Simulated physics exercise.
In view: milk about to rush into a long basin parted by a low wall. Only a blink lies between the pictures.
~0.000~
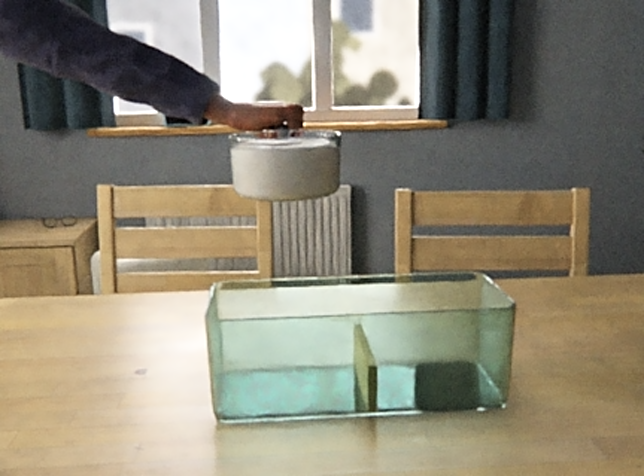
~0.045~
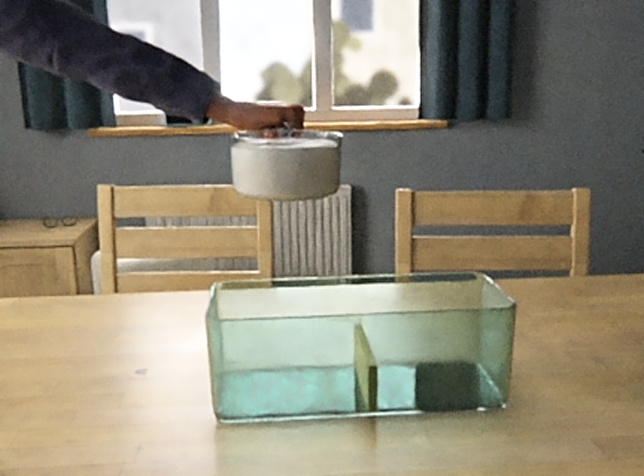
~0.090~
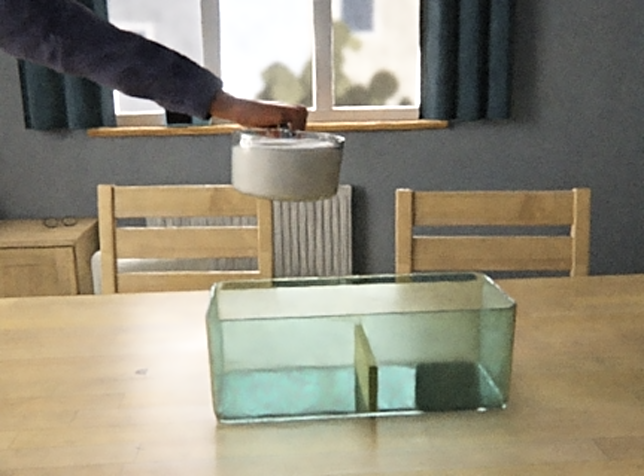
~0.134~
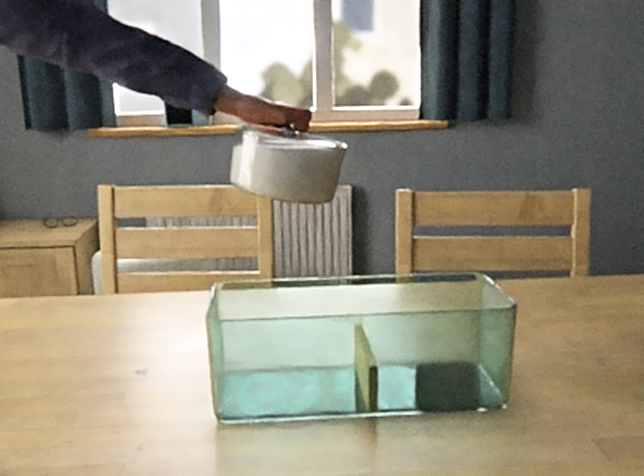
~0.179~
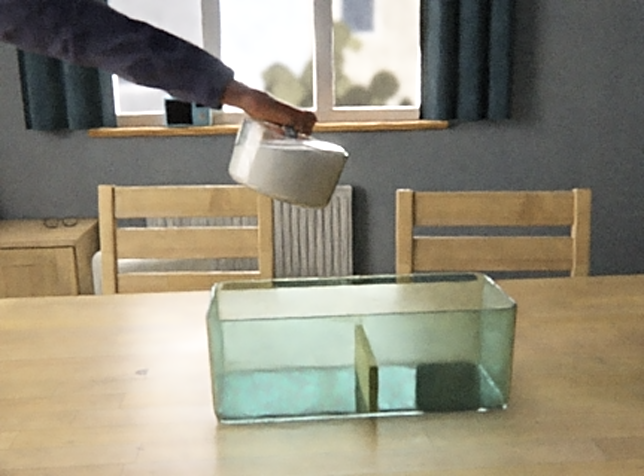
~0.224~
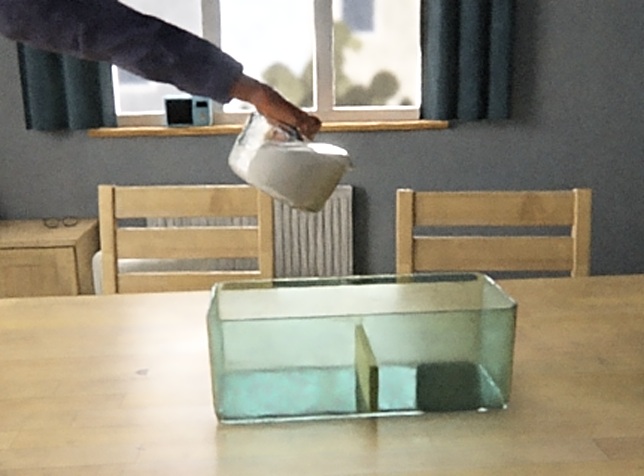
A hand held a clear container of milk above a long glass basin split by a low wall, keeping it nearly level at first, then tilted it steadily further down to the right.
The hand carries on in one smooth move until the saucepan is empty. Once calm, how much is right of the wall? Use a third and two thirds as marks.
In the end above two thirds is right of the wall.
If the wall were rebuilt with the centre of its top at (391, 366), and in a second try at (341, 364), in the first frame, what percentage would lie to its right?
The first gives 60 %, the second 85 %.
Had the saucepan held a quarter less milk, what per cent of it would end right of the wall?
It comes to 90 per cent or so.
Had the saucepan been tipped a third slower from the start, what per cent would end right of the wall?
Some 90 per cent.
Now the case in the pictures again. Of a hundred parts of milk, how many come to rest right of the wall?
Near 90 %.
A moment on, the saucepan is tipped on its side and 32 per cent is still to pour, 1 is left of the wall and 18 right of it.
Next, the saucepan is tipped on its side and 9 per cent is still to pour, 3 is left of the wall and 79 right of it.
Then the saucepan is tipped on its side and 2 per cent is still to pour, 5 is left of the wall and 89 right of it.
Later the saucepan is tipped on its side and 1 per cent is still to pour, 6 is left of the wall and 92 right of it.
In the end 7 per cent lies left of the wall, 92 right of it and 1 outside.
